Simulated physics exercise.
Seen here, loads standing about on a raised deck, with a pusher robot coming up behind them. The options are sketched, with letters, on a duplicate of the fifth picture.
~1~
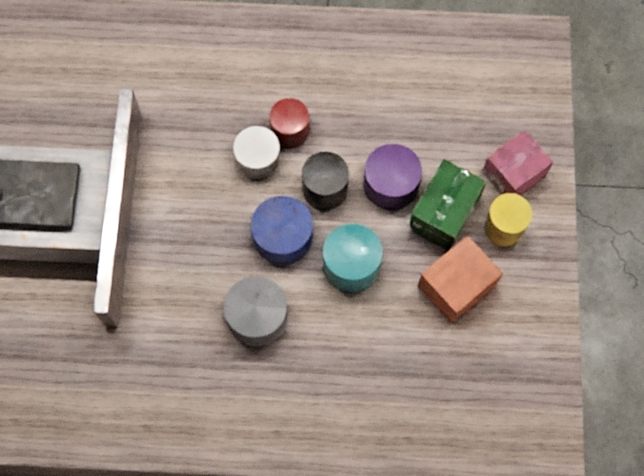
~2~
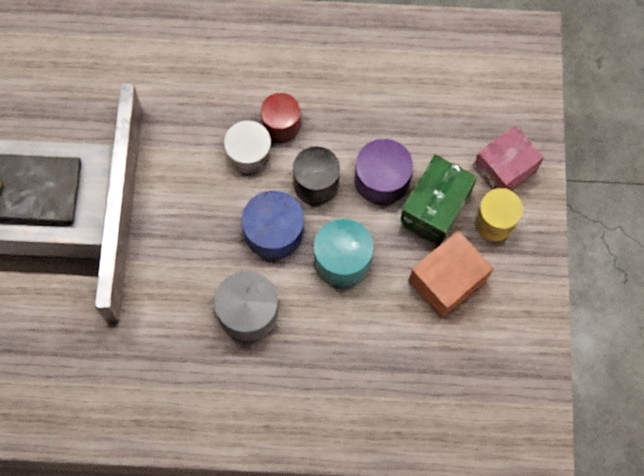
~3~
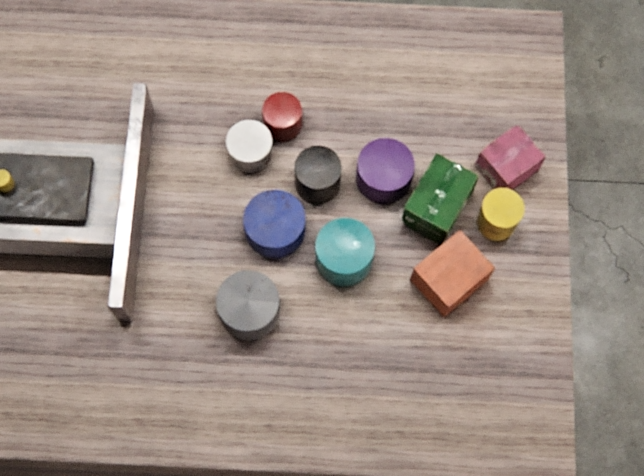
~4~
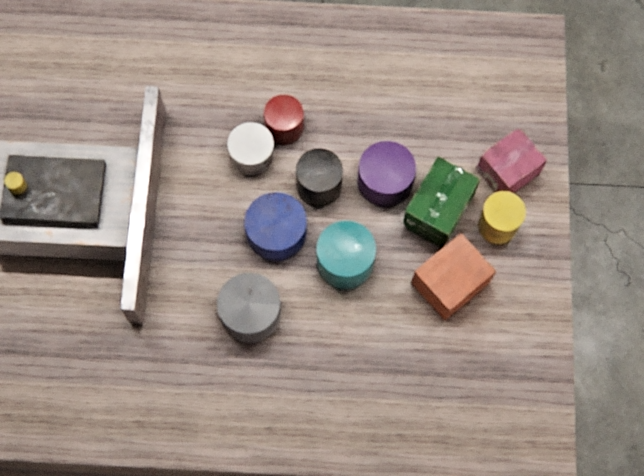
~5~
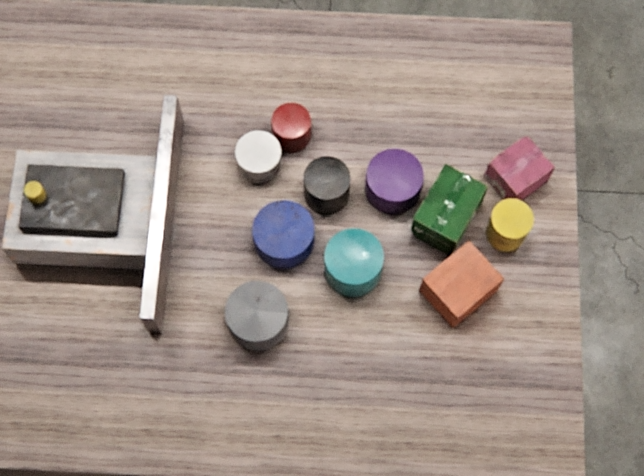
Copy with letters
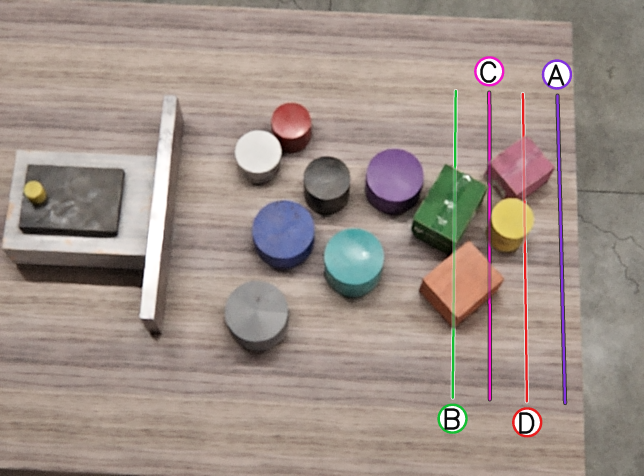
Pusher robot with an upright metal blade edging slowly right across a wooden deck toward a still cluster of coloured loads.
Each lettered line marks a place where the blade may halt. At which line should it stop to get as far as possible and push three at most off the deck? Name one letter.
The farthest such stop is C.
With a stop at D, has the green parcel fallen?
By then, yes.
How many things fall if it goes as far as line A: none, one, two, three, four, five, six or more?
In all, six or more.
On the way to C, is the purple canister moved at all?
Yes.
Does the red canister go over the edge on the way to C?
No.
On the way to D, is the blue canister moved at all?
Yes.
On the copy, A at (561, 242); B at (454, 237); C at (490, 238); D at (525, 240).
On C. First, robot (198, 205); red canister (312, 118); grey canister (310, 319).
Then, robot (318, 210); pink parcel (530, 171); yellow pail (525, 238).
Finally, robot (412, 215); yellow pail over the edge; pink parcel over the edge; two fallen.
By contrast, A drops eight; B is within the limit but short; D drops four.
